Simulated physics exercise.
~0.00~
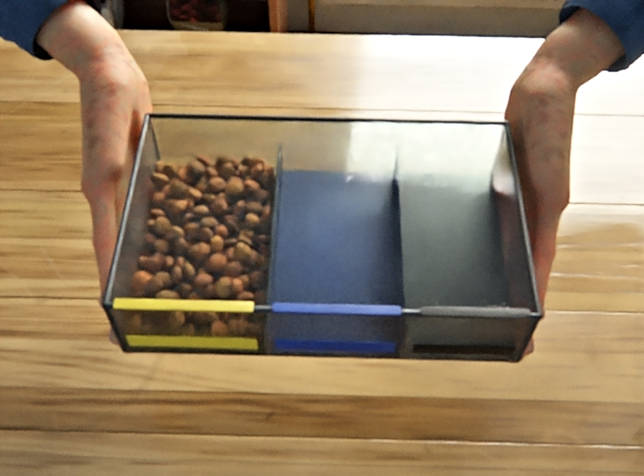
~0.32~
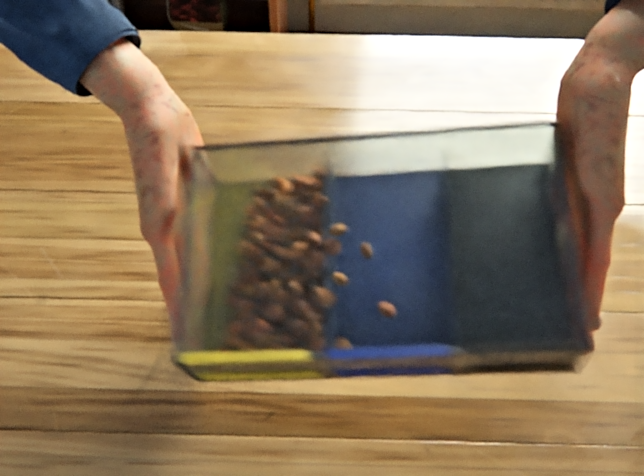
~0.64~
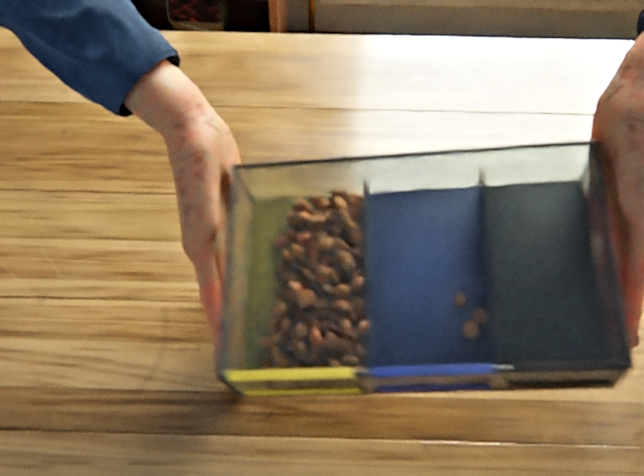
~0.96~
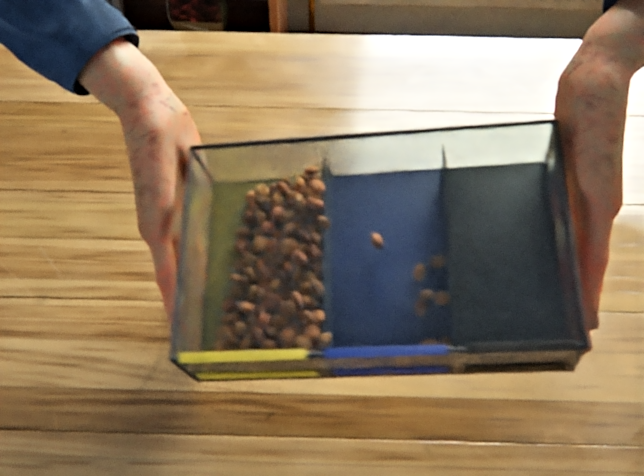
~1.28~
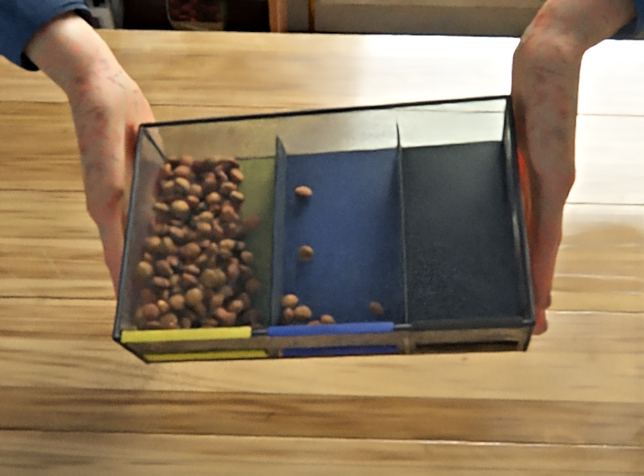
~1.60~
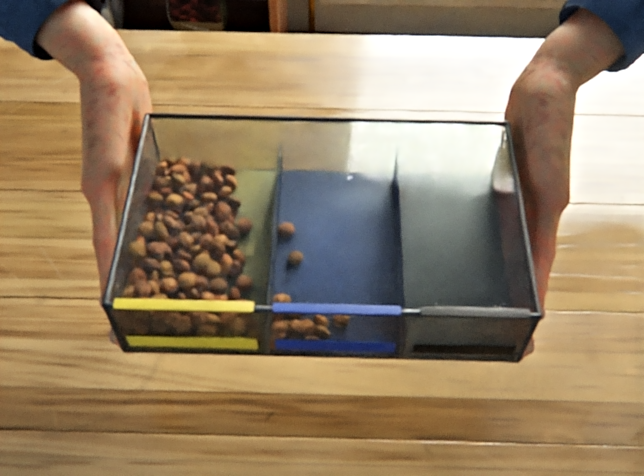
Two hands shake and tilt a clear box, leaving most brown kibble in yellow, some in blue.
